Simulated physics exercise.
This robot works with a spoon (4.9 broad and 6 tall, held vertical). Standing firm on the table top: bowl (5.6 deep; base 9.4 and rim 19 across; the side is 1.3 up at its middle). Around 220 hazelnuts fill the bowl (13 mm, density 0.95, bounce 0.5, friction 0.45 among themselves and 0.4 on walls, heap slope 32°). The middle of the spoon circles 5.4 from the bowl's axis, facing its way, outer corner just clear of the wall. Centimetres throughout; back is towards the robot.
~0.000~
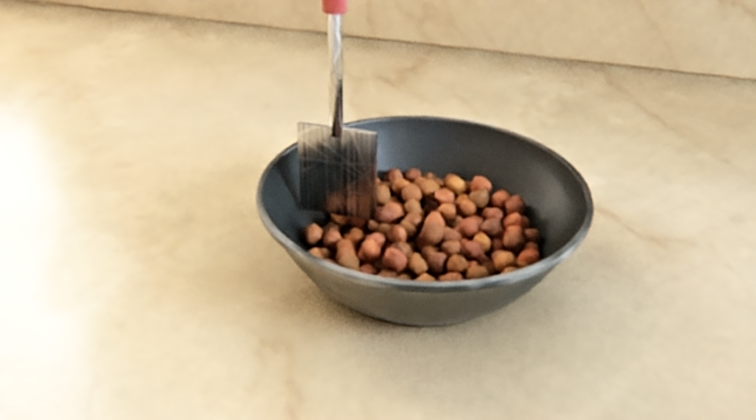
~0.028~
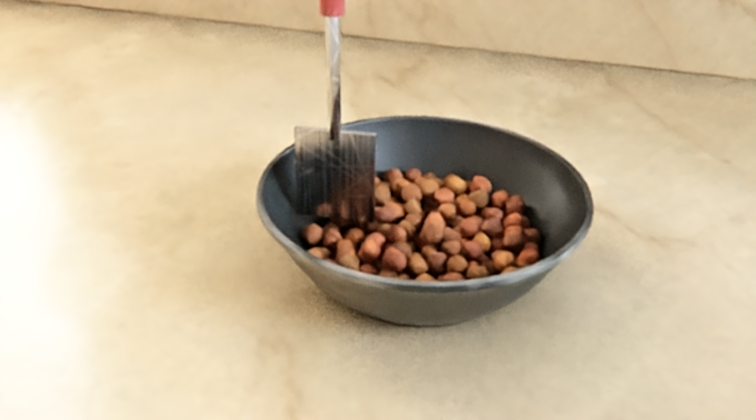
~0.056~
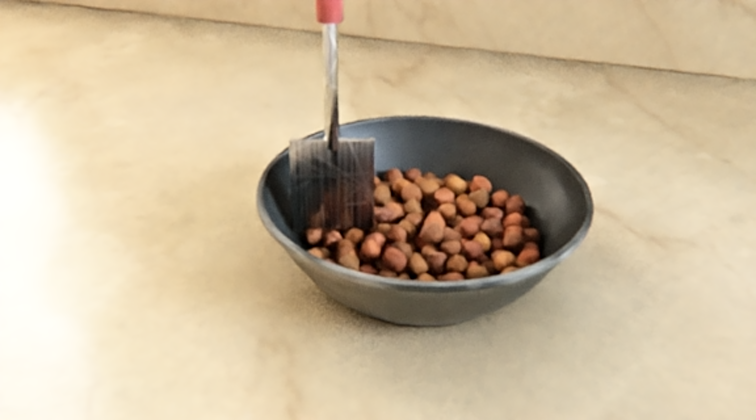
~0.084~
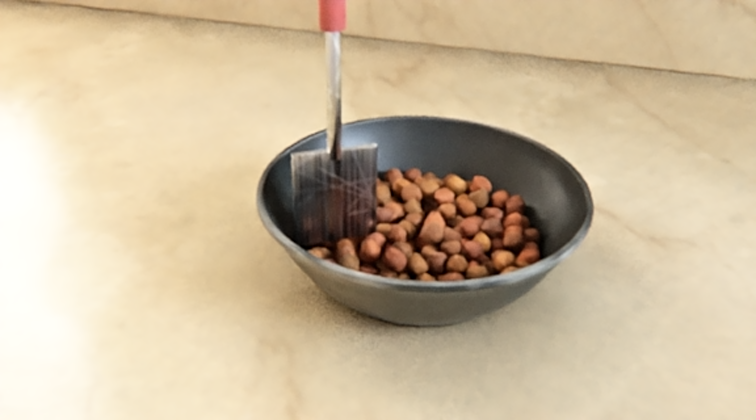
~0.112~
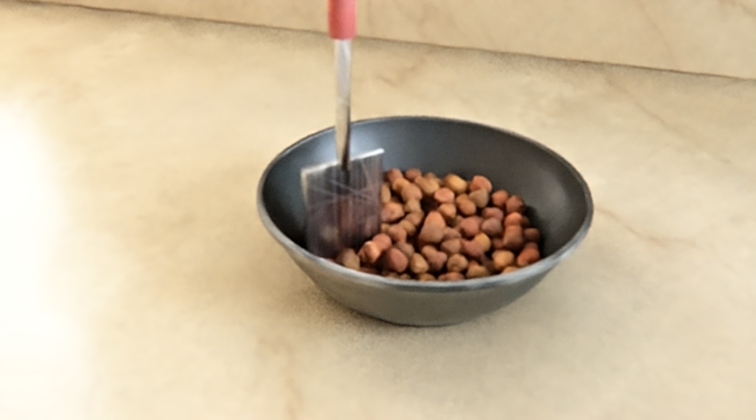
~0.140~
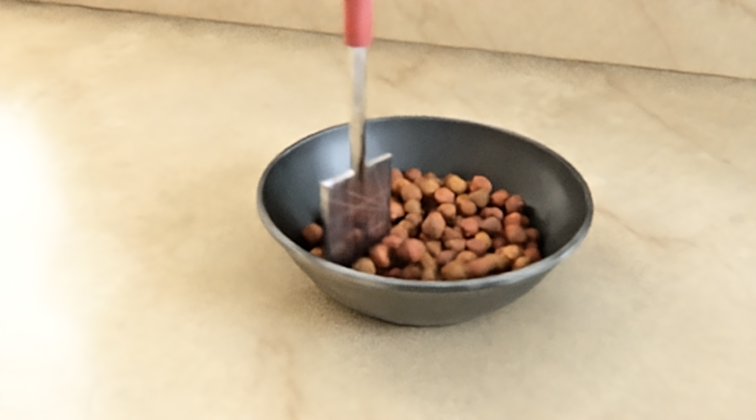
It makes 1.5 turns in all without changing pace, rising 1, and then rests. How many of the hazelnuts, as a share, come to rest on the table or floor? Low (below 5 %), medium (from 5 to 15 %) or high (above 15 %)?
On the table or floor the share is medium, from 5 to 15 %.
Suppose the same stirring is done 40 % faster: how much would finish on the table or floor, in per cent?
In that case some 15 per cent.
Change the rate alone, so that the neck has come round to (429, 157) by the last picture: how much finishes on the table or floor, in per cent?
About 20 per cent.
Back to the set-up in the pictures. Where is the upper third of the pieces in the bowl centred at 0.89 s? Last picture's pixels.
At about (406, 261).
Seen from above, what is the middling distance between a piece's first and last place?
Some 3 cm.
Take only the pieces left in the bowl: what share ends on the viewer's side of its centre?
Roughly 50 per cent.
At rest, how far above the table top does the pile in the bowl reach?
Some 5.0 cm.
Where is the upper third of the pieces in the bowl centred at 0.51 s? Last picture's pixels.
Near (433, 181).
After 0.51 s, 248° round, highest piece 7 above the table; 210 in the bowl, 1 on the table or floor, 5 in flight or on the tool.
After 0.89 s, 76° round, highest piece 7 above the table; 202 in the bowl, 13 on the table or floor, 1 in flight or on the tool.
After 1.27 s, 180° round, highest piece 5 above the table; 196 in the bowl, 20 on the table or floor.
After 1.97 s, 180° round, highest piece 5 above the table; 196 in the bowl, 20 on the table or floor.
In the end, 196 in the bowl, 20 on the table or floor. That is 9 % on the table or floor.
